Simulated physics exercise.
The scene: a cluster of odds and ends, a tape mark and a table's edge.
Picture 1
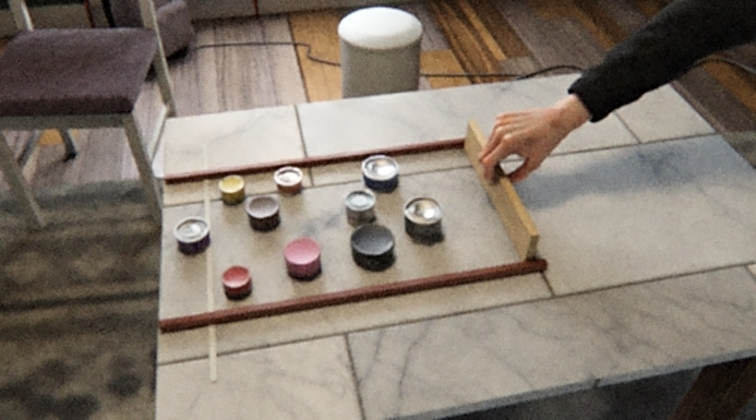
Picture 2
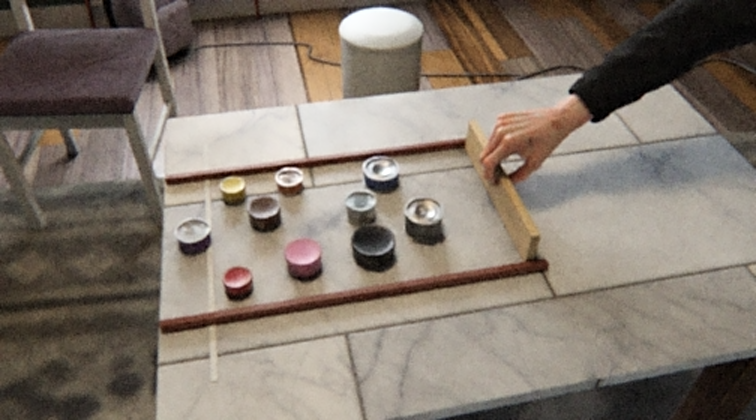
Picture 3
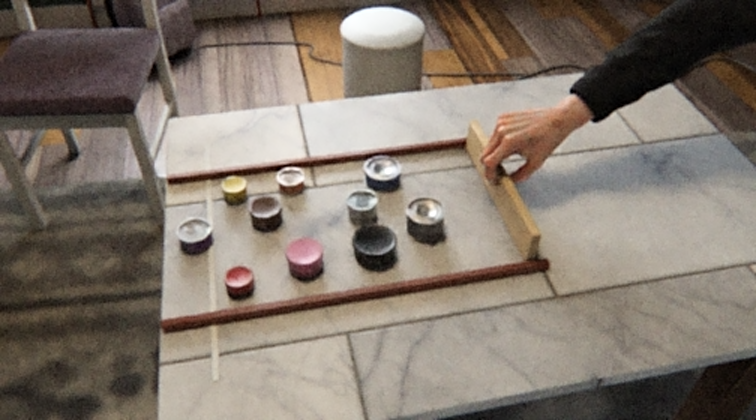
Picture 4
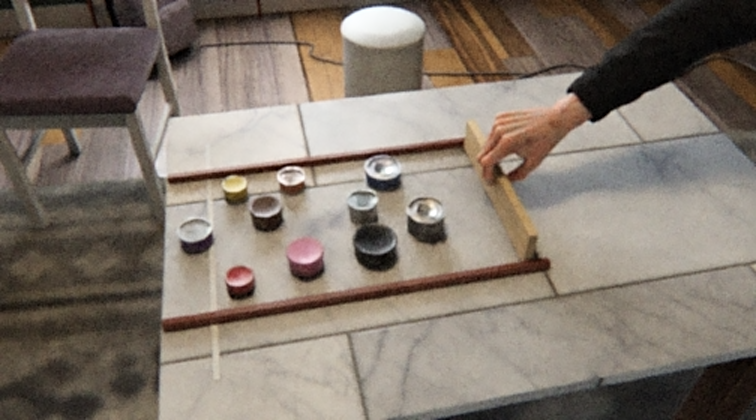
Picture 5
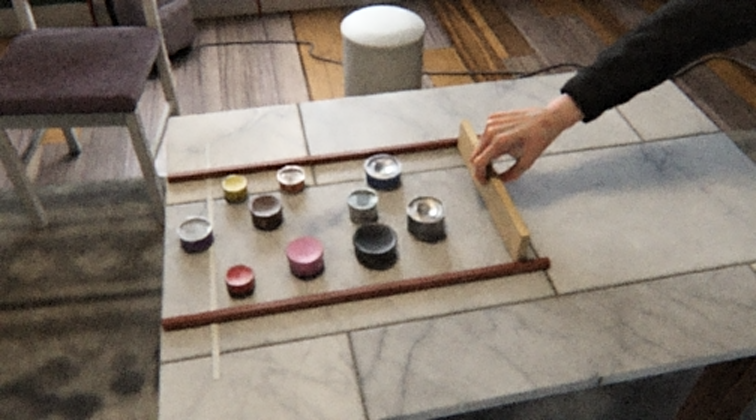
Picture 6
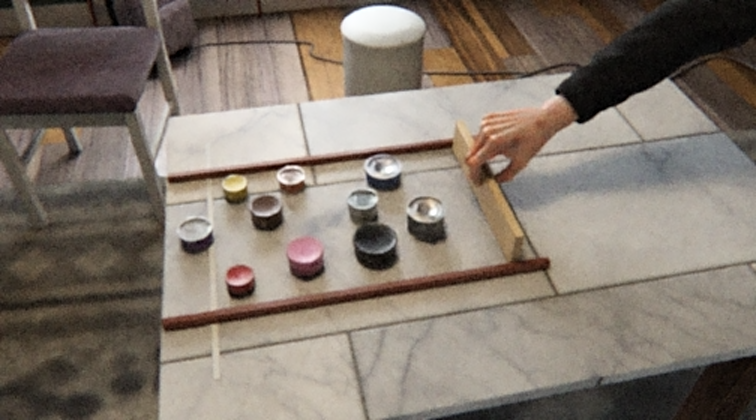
A hand in a dark sleeve grips a wooden board at the right of a marble-topped table, seen from above at an angle, with a chair at left. Between two dark red rails sit small round pots, yellow, purple, red and pink toward the left, blue, grey and black further right, near a pale tape strip. The board stays nearly still, then slides slightly left, while the pots stay in place.
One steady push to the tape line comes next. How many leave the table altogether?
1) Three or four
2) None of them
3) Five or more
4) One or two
(1) Three or four.
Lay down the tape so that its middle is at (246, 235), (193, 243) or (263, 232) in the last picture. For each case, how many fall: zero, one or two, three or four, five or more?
So, going place by place, I'd say zero; five or over; zero.
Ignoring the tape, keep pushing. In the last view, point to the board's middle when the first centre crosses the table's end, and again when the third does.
About (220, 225) and about (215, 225).
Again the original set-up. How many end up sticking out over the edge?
The overhang total is 2.
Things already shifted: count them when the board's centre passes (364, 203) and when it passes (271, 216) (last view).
The counts are 4 and 9.
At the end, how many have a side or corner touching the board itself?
5 in contact.
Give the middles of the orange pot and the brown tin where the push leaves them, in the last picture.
The orange pot settles near (196, 183); as for the brown tin, near (165, 224).
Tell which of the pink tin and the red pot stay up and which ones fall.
The pink tin? It doesn't stay. The red pot? It doesn't stay.
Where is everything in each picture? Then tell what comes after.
In the first frame, purple pot (193, 236); red pot (237, 281); yellow tin (233, 191); board (498, 186); tape (208, 241).
In the second frame, red pot (238, 282); blue pot (381, 175).
In the third frame, yellow tin (235, 190); grey tin (425, 220).
In the fourth frame, purple pot (196, 235); orange pot (292, 181).
In the fifth frame, red pot (240, 280); black pot (375, 245).
In the sixth frame, purple pot (196, 234); red pot (240, 280); yellow tin (236, 189); board (484, 187); tape (211, 240).
A little later, none off yet; purple pot at rest near (196, 234); red pot at rest near (240, 280); yellow tin at rest near (236, 189).
Next, none off yet; purple pot at rest near (196, 234); red pot moving near (238, 282); yellow tin at rest near (235, 189).
When it is over, the number that fall off is three or four; down, pink tin, red pot and purple pot.
